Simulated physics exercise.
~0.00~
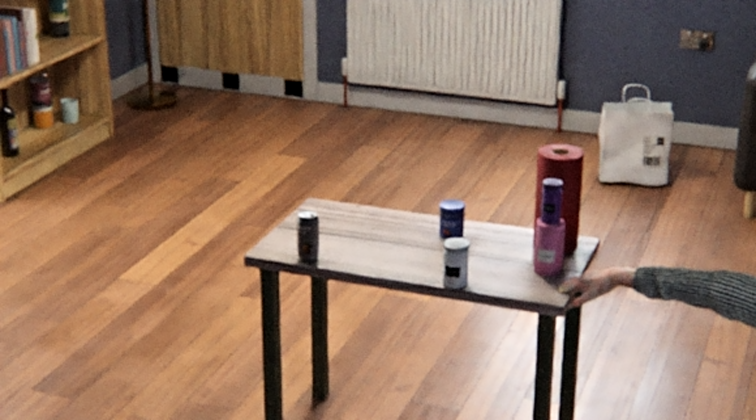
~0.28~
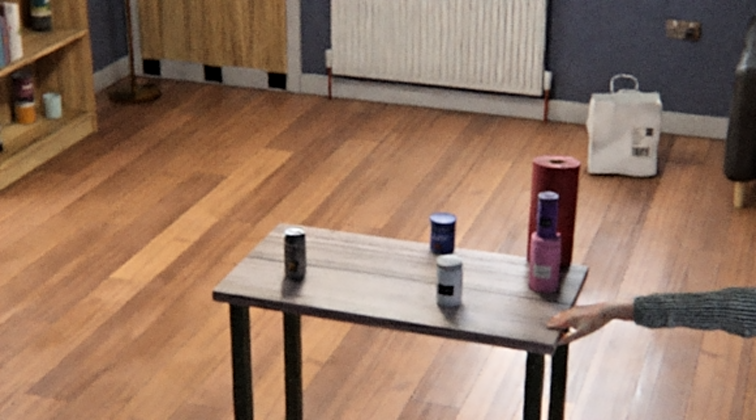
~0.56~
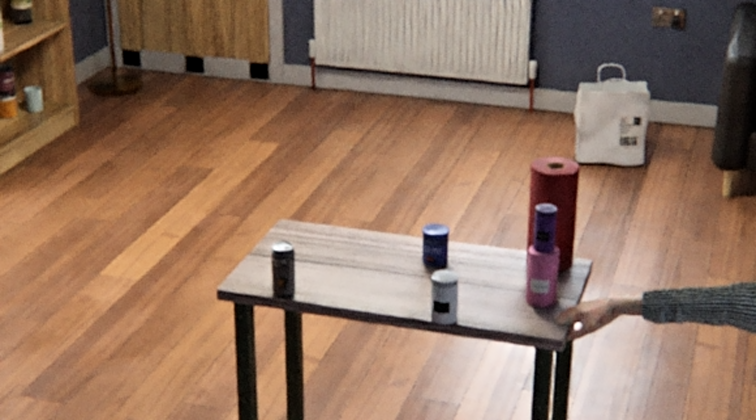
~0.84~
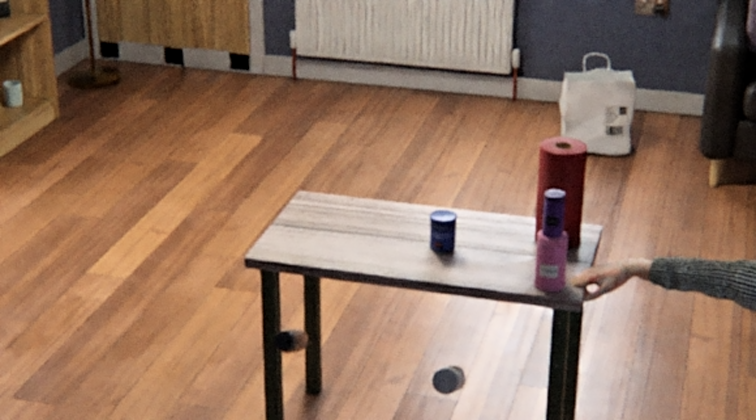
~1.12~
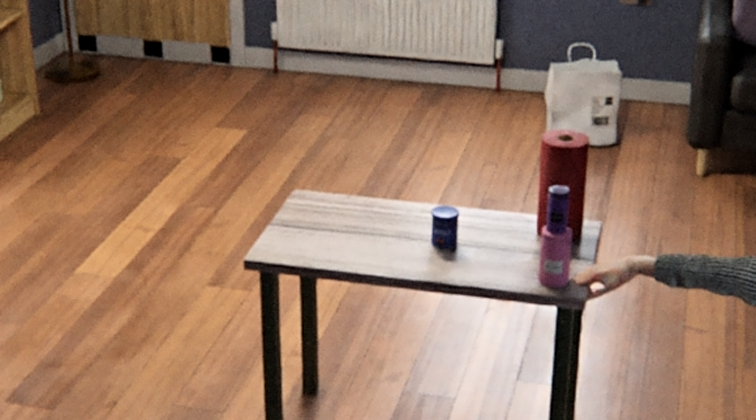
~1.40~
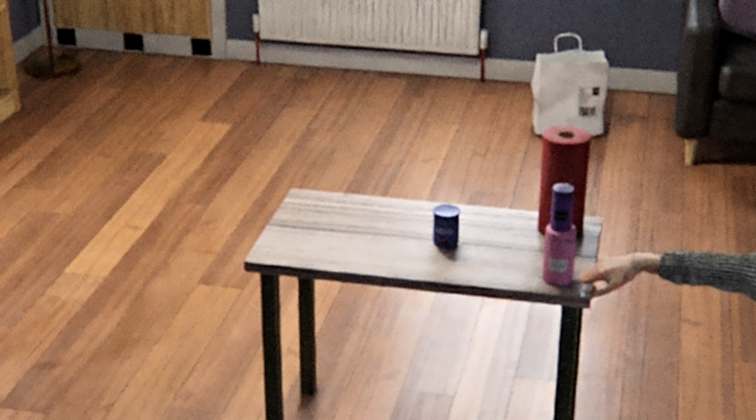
The clip opens on a small table in a wood-floored room, holding a grey can, a white jar, a blue tin, a red roll and a pink jar with a purple shaker stacked on it, while a hand grips the right corner. The table moves a little towards the viewer and to the left, carrying everything upright. It is then jerked back, and the grey can and white jar drop off the near edge, tipping sideways as they fall. Both disappear from view. The blue tin, red roll and stacked pair remain standing, with the hand still at the corner.
